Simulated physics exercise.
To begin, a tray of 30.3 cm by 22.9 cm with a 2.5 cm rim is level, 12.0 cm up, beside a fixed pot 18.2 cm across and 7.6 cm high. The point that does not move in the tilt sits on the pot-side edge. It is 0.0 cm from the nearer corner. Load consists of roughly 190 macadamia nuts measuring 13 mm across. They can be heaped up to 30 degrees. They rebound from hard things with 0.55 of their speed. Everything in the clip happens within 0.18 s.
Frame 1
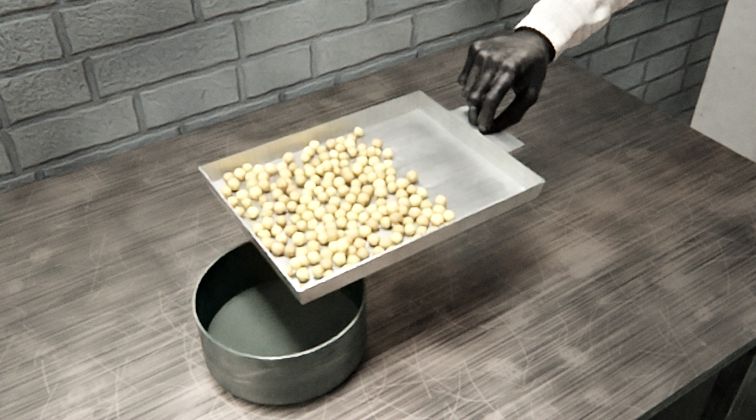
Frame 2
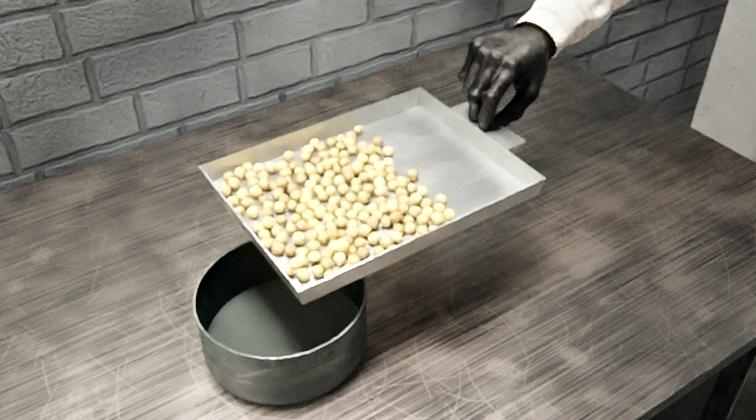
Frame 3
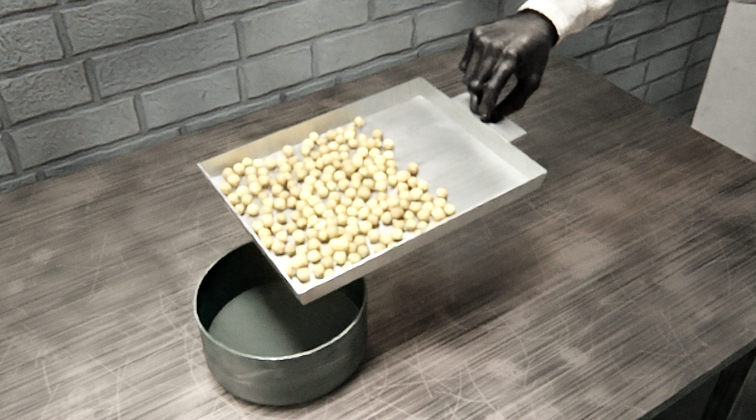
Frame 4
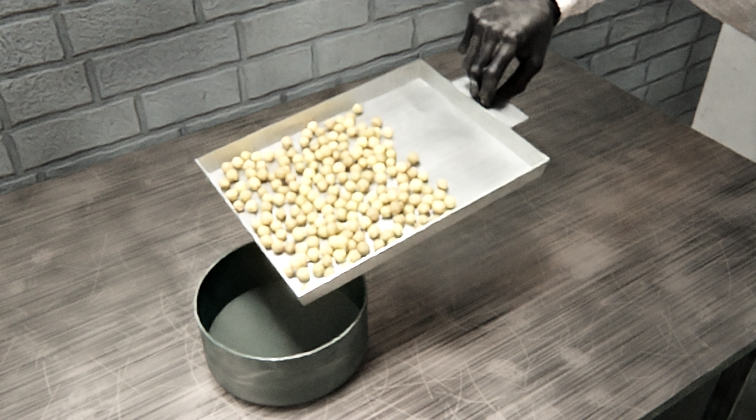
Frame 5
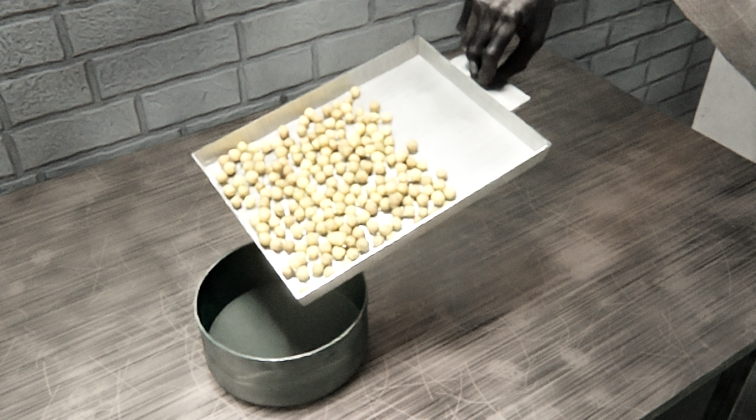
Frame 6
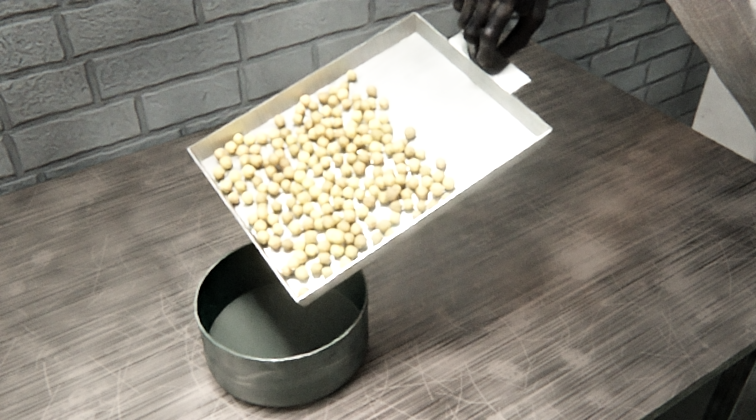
The clip opens on a black-gloved hand holding a metal tray of small, round, pale-yellow pieces, its left end above a dark pot on a wooden table. The hand slowly raises the handle end, tilting the tray toward the pot, while the pieces stay nearly in place on it.
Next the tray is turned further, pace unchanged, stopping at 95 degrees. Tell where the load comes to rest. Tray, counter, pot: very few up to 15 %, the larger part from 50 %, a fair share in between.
Left on the tray very few; counter the larger part; pot very few.
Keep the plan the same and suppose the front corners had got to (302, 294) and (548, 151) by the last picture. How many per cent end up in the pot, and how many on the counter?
You'd end with pot at 0 and counter at 100.
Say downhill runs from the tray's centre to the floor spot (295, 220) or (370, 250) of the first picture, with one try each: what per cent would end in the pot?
First try: About 45 percent; second try: About 0 percent.
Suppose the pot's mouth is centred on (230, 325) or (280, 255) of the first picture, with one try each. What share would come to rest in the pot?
Estimates: 60 in a hundred and 0 in a hundred.
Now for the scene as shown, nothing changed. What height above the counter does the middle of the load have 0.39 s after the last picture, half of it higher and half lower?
Roughly 22 centimetres, more or less.
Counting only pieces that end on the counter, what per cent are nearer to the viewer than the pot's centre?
Estimate: Close to 100 per cent of the pieces.
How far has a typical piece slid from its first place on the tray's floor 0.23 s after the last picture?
Displacement on the tray: About 3 cm.
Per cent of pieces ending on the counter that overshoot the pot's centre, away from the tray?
Some 90 per cent.
Then, 0.23 s after the last picture, tilt 57 degrees; the tray holds 100 %, the pot 0 %.
Then, 0.39 s after the last picture, tilt 83 degrees; the tray holds 95 %, the pot 0 %.
Then, 0.67 s after the last picture, tilt 95 degrees; the tray holds 5 %, the pot 0 %.
In the end, tray 0 %, counter 100 %, pot 0 %.
